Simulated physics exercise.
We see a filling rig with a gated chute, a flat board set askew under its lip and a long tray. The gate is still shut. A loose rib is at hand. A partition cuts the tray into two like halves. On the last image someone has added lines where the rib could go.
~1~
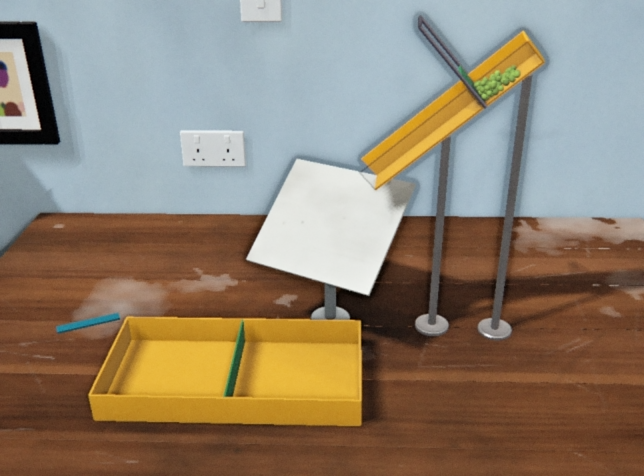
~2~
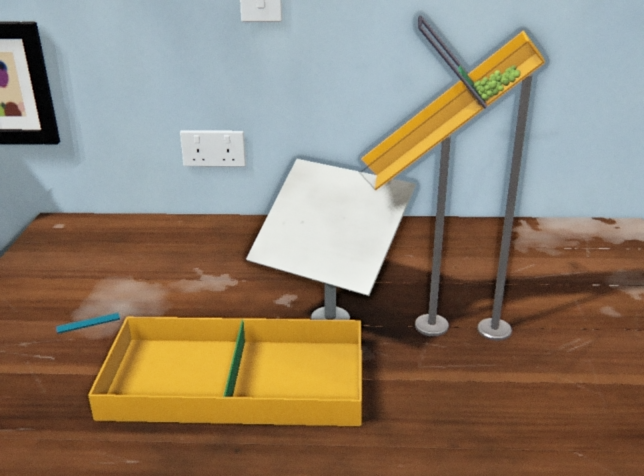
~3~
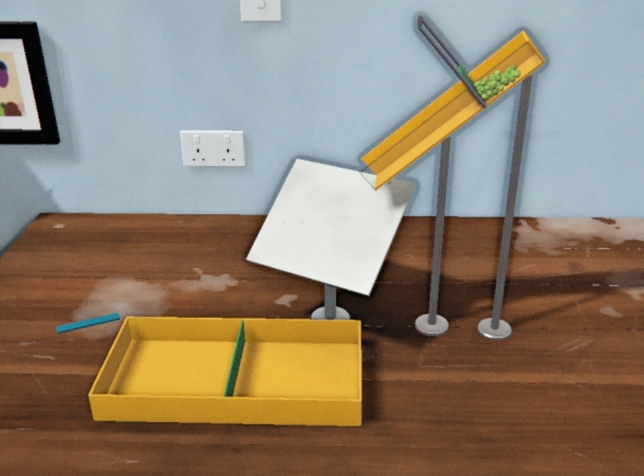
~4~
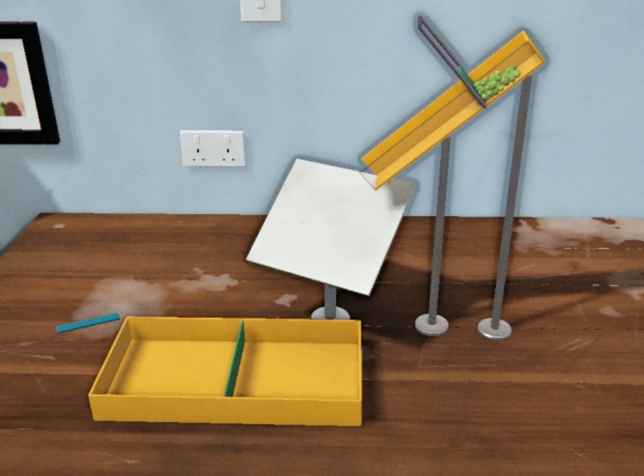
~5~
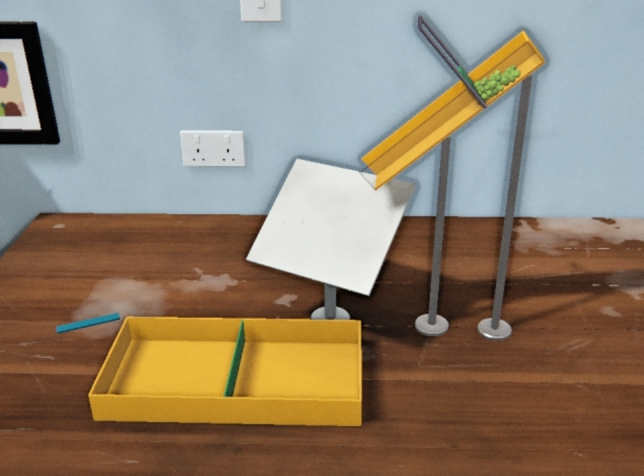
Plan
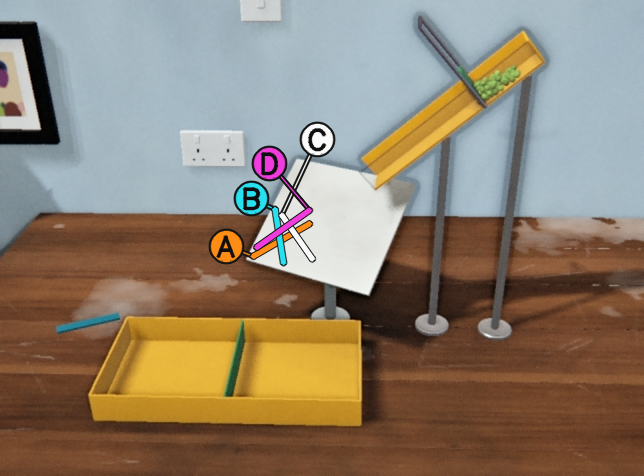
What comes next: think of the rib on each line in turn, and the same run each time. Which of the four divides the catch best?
Use line A.
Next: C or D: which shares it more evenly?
Line D.
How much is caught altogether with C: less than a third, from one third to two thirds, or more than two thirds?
It is more than two thirds.
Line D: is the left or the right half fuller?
More lands on the left.
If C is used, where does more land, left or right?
Right.
On the marked copy, line A from (309, 223) to (253, 256); line B from (275, 209) to (283, 262); line C from (281, 215) to (312, 258); line D from (309, 210) to (256, 247).
If A is chosen, of what is caught, about half in the left half, about half in the right.
If B is chosen, of what is caught, a small part in the left half, most in the right.
If C is chosen, of what is caught, a small part in the left half, nearly all in the right.
If D is chosen, of what is caught, most in the left half, about a quarter in the right.
